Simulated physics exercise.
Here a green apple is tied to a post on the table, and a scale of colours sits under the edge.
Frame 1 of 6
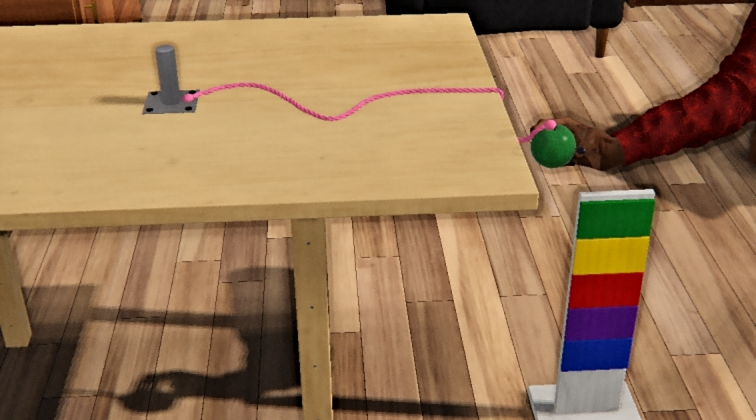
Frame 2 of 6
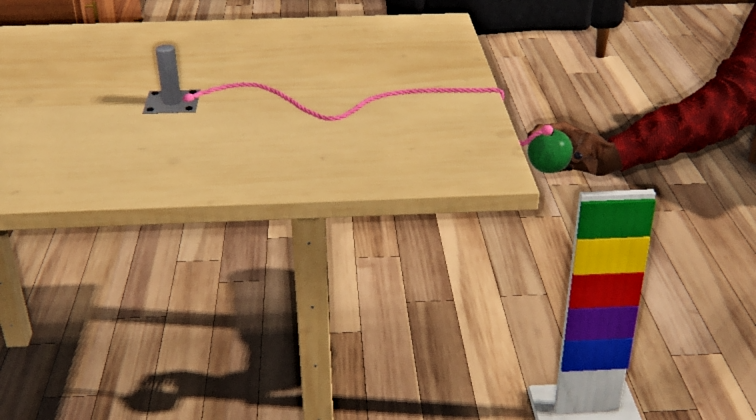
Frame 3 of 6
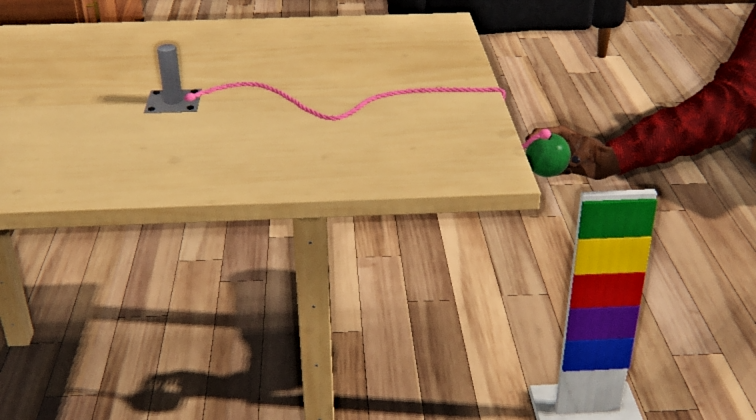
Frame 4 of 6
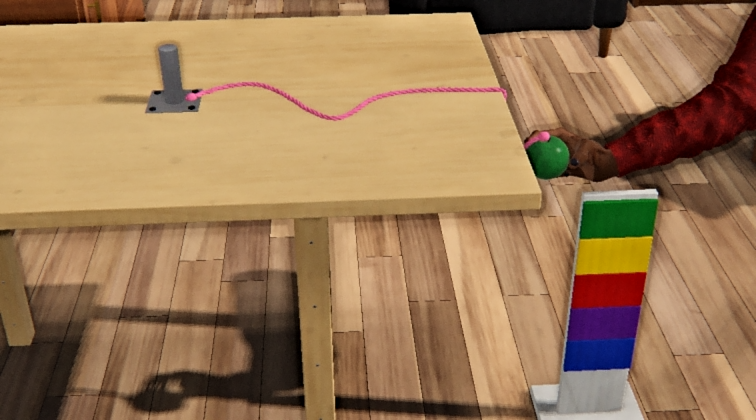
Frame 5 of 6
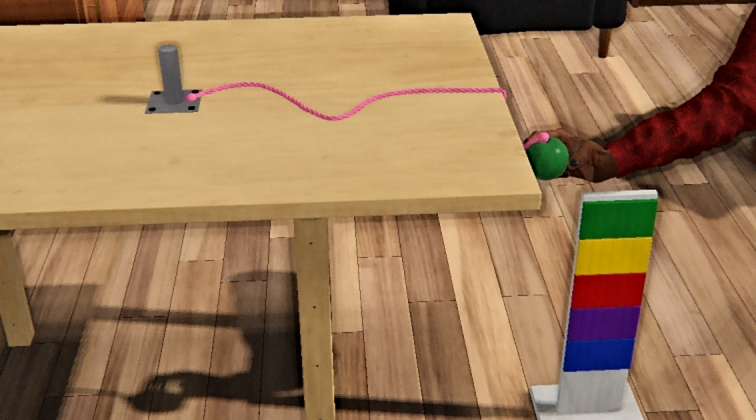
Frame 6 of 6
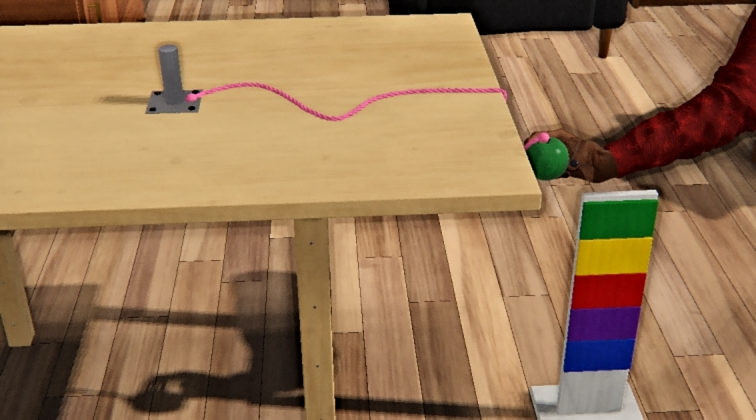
At the start, a hand at the right edge of a wooden table holds a round green object tied by a pink cord to a grey post, above a scale of coloured bands. The hand and object shift slightly down and left, then stay almost still while the cord lies slack in loose curves.
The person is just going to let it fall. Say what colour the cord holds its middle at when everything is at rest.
That would be yellow.
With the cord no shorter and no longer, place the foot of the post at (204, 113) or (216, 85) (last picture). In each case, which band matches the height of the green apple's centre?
Going case by case, it's red and then red.
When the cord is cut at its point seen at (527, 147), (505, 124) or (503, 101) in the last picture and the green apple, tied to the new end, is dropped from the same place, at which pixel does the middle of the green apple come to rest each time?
Try 1: (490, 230); try 2: (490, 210); try 3: (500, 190).
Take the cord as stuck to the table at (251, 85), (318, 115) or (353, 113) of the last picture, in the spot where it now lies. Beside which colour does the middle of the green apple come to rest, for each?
Results, in sequence: Yellow / green / green.
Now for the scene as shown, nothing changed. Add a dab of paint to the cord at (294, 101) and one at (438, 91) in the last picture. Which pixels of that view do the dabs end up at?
Around (324, 98); the other one around (504, 104).
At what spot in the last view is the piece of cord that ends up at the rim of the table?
Look close to (431, 91) - that's the one.
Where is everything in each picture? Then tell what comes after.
The first picture shows green apple (553, 146); green (616, 221); yellow (611, 257); red (606, 291); purple (602, 324); blue (597, 356).
The second picture shows green apple (550, 151); cord through (220, 89) (288, 99) (353, 111) (421, 91) (500, 101).
The third picture shows green apple (548, 155).
The fourth picture shows green apple (547, 158); cord through (222, 88) (290, 98) (355, 111) (424, 91) (503, 101).
The fifth picture shows green apple (546, 158).
The sixth picture shows green apple (547, 158); cord through (222, 89) (290, 99) (355, 111) (424, 91) (503, 101).
Early on, apple near (476, 267); level with yellow.
Midway, apple near (506, 256); level with yellow.
Finally, apple near (498, 259); level with yellow. Its centre hangs level with the yellow band.
